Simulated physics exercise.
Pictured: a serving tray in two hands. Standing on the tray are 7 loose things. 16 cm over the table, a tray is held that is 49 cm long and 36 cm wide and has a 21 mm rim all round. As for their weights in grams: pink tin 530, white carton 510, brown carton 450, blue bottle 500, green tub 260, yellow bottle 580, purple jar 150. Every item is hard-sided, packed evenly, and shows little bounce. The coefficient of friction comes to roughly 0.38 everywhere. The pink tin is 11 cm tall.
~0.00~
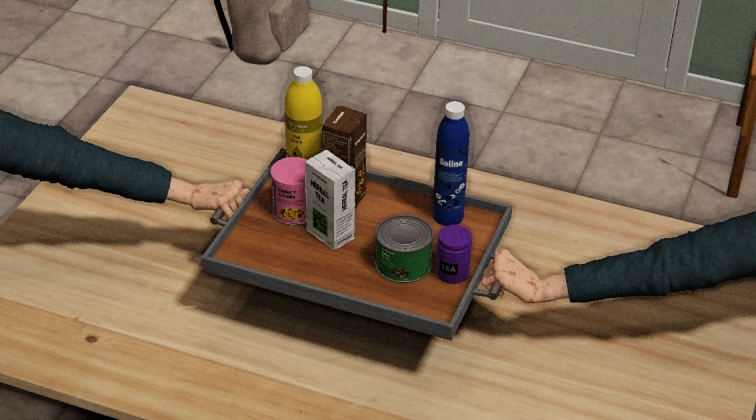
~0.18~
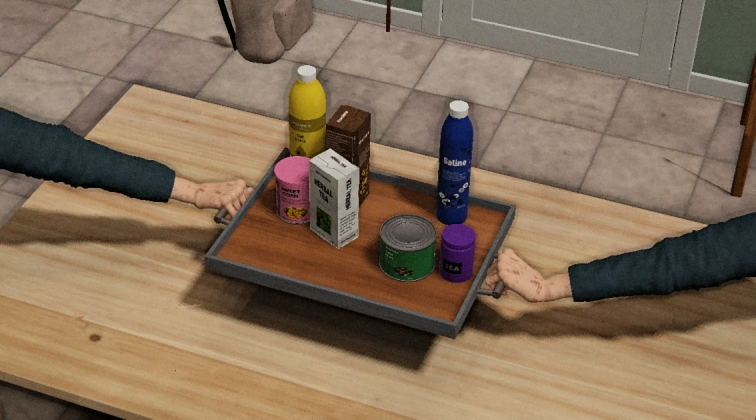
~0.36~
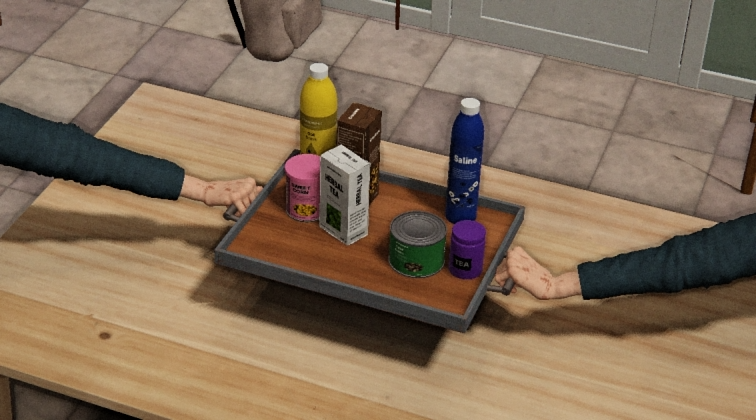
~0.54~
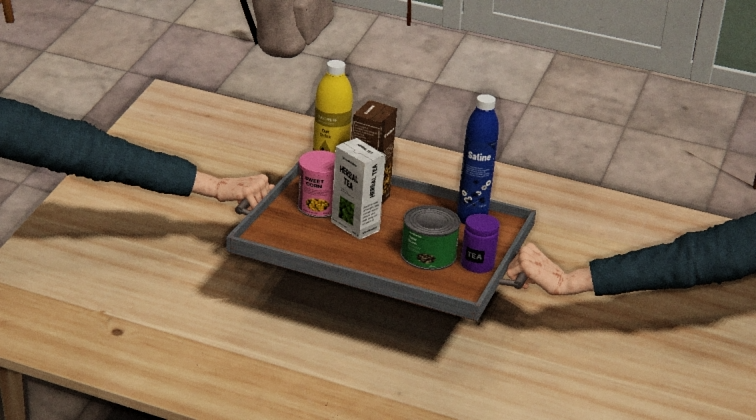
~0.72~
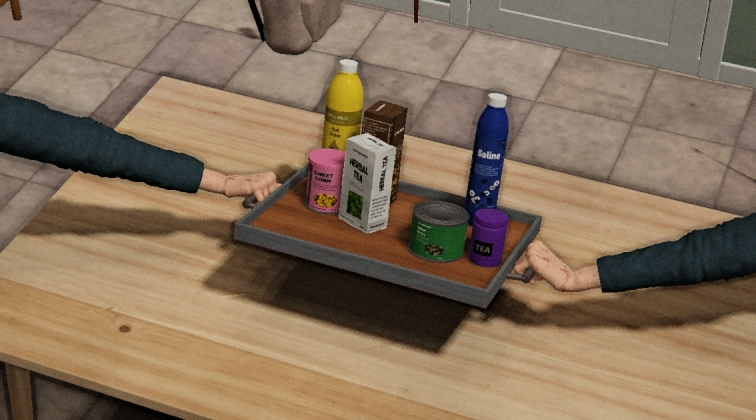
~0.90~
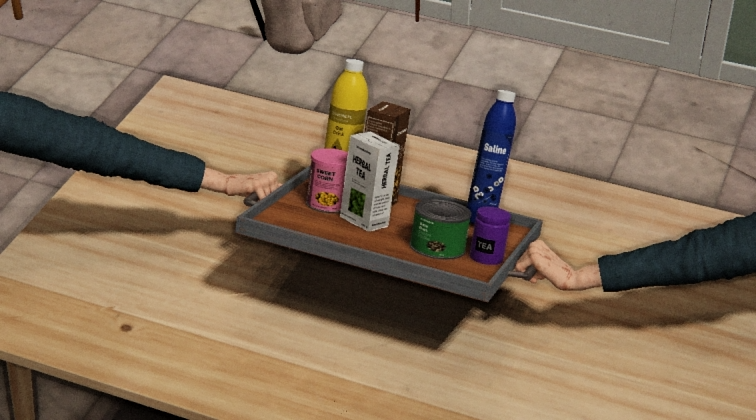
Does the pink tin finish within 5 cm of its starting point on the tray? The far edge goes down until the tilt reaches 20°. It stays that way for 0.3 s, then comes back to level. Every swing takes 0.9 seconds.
Yes, it stays within that distance.
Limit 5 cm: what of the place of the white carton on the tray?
The white carton moves off its spot.
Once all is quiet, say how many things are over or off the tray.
I make it 4.
After 1.50 s, tray tilted 18°, far edge down; blue bottle and yellow bottle now off the tray; white carton 37° off its base; brown carton 34° off its base.
After 1.90 s, tray tilted 4°, far edge down; brown carton now off the tray; white carton on its side.
In the end (2.7 s), off the tray, brown carton, blue bottle and yellow bottle; toppled on the tray, white carton; the other 3 under 5 cm from the start. In the last view, pink tin near (327, 181).
